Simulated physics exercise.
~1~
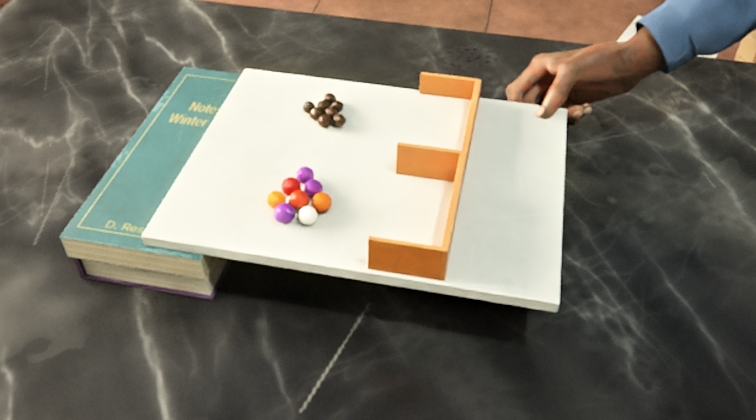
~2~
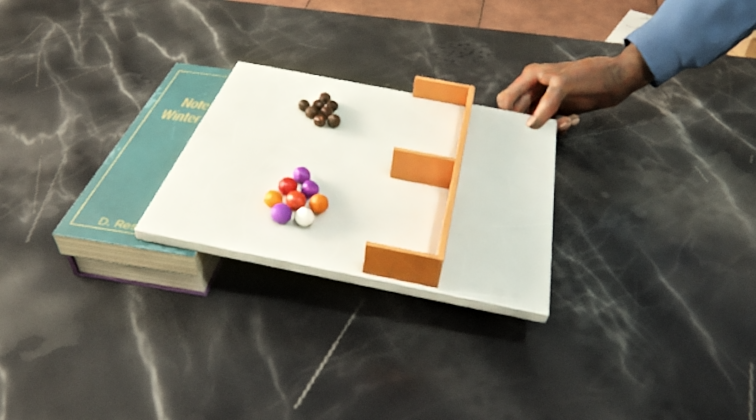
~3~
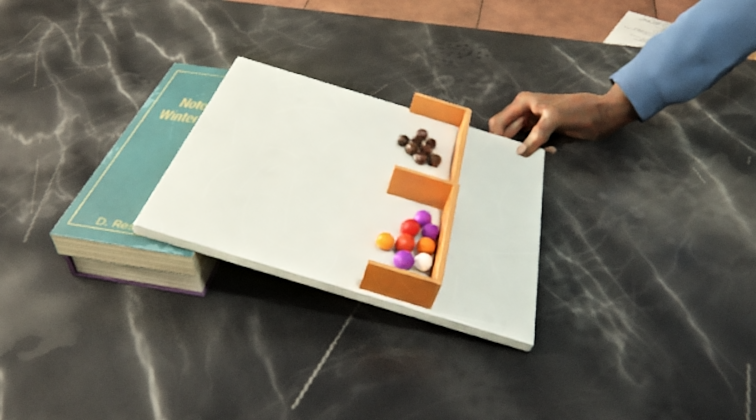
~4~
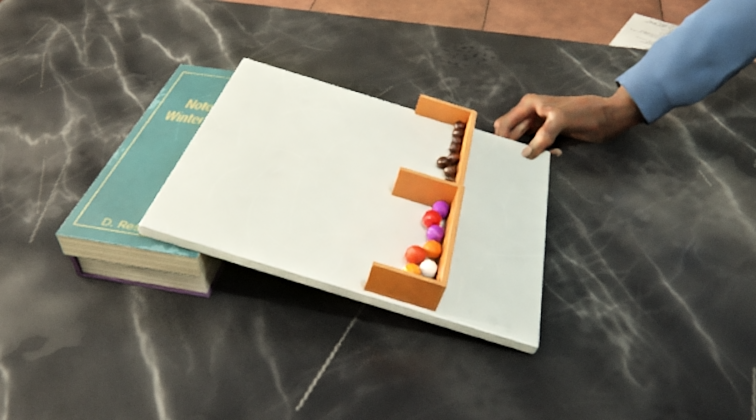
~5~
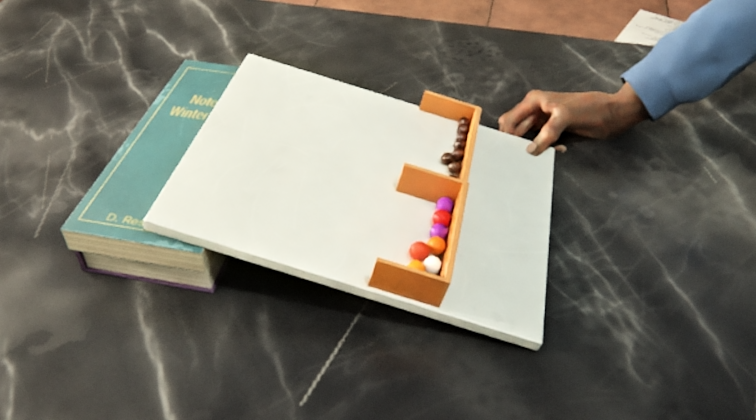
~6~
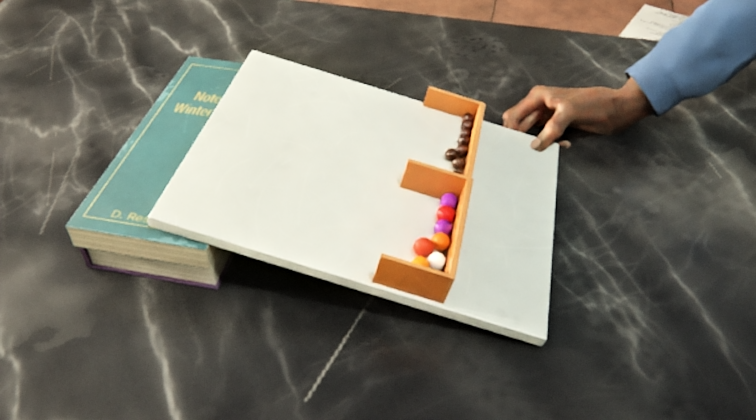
In this clip, a hand lowers the right end of a white board propped on books, tilting it into a ramp. A cluster of small brown balls and a cluster of colourful balls roll right into separate sections of an orange barrier, where both stay gathered.
